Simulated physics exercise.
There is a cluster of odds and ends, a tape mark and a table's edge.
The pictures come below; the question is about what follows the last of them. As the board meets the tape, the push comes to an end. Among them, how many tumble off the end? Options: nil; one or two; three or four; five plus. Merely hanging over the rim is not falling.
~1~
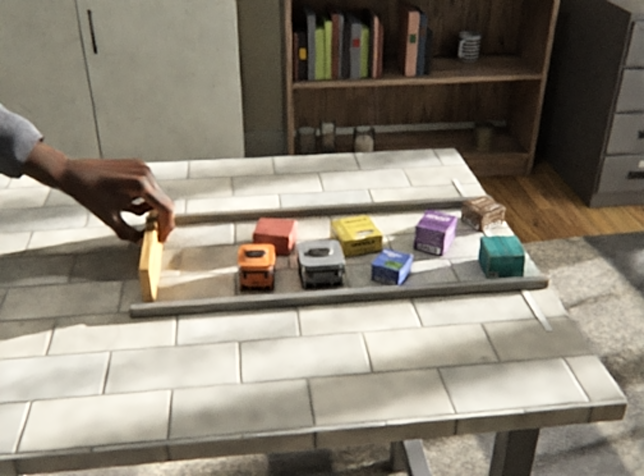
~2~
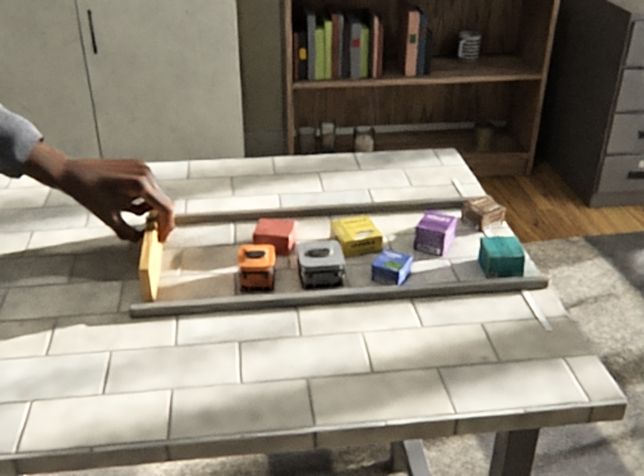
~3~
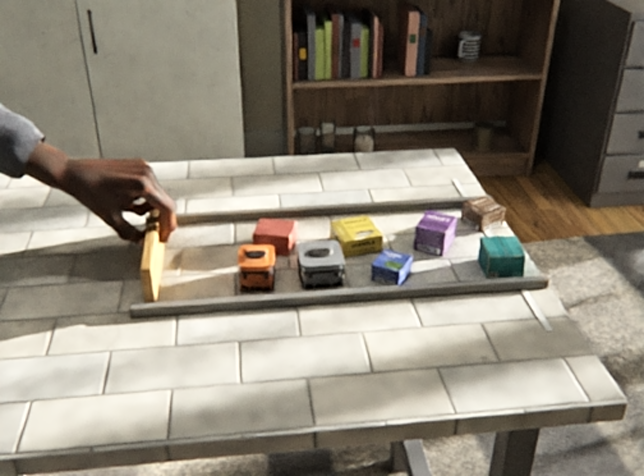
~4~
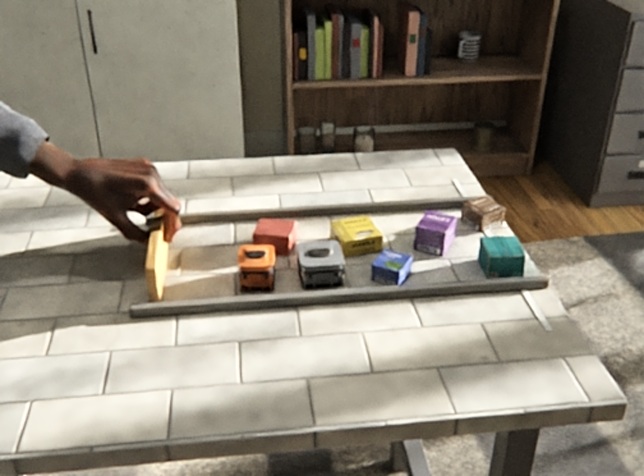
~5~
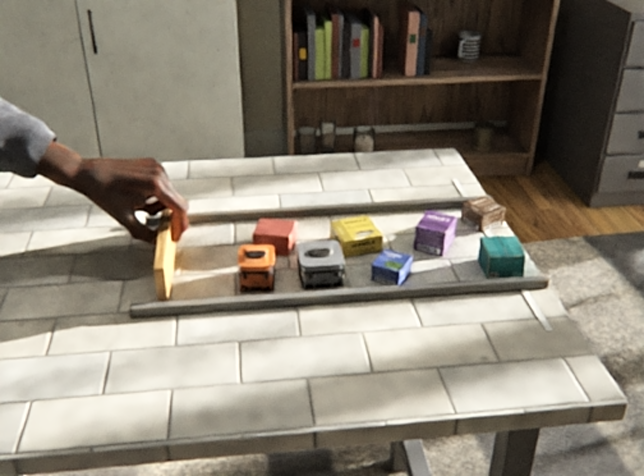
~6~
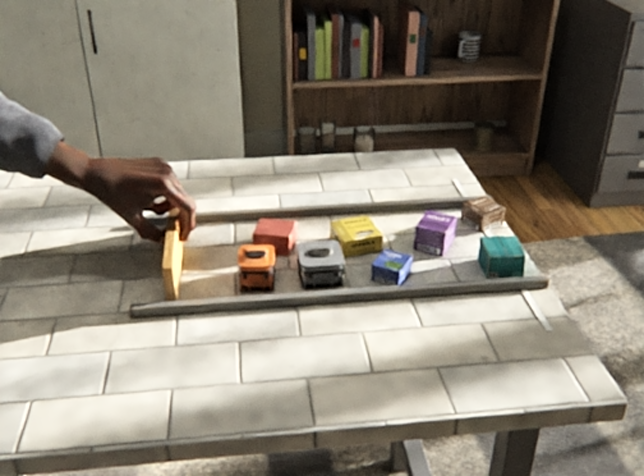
Five plus.
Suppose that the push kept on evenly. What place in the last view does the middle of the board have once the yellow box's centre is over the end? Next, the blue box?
Middle approx. at (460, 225), then approx. at (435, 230).
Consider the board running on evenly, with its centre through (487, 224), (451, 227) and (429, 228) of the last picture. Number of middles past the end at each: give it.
The counts would come out as 6, 3 and 2.
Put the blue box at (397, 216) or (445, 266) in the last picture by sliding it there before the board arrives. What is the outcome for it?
First place, it is safe; second place, it is gone.
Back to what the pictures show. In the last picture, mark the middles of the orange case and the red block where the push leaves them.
Going in order: First (524, 250), then (504, 221).
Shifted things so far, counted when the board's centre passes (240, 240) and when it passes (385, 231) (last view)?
The count reaches 1 first and 7 second.
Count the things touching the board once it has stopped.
Total: 2.
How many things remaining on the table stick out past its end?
The figure is 2.
Soon after, none off yet; brown box at rest near (482, 214); turquoise box at rest near (501, 257); purple box at rest near (435, 233).
In the end, the number that fall off is five or more; gone, grey case, yellow box, blue box, purple box, turquoise box and brown box.
